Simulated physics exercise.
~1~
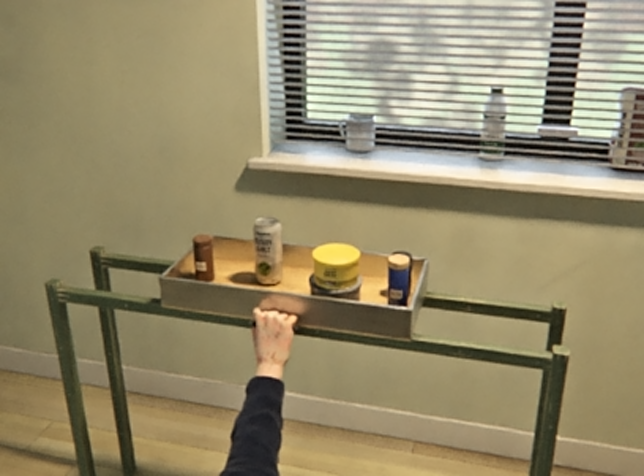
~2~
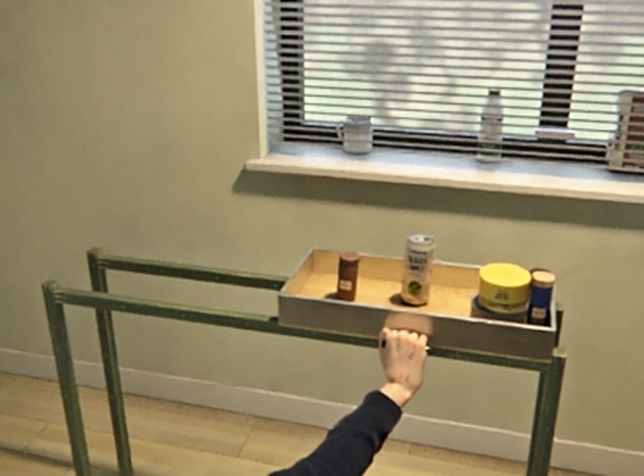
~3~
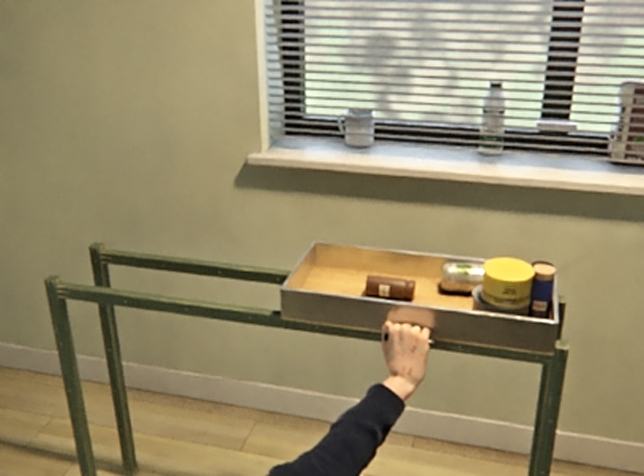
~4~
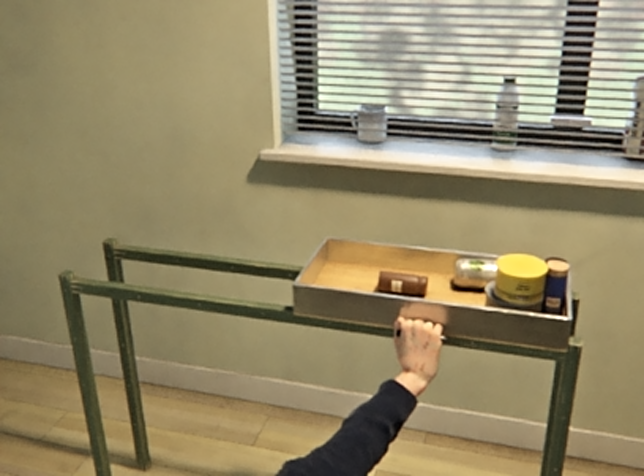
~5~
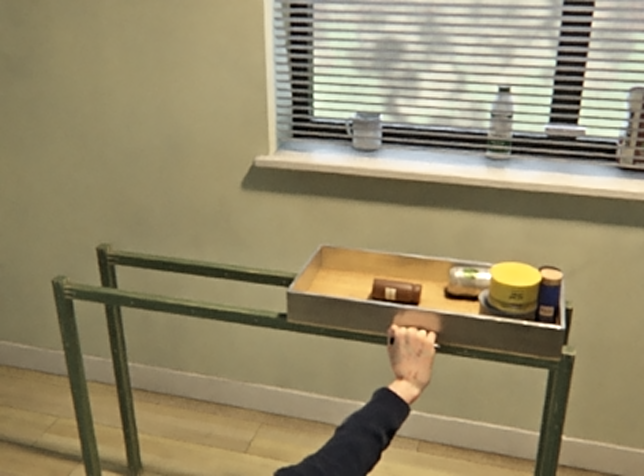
A hand slides the tray right along the rails, and the white can and brown shaker topple.
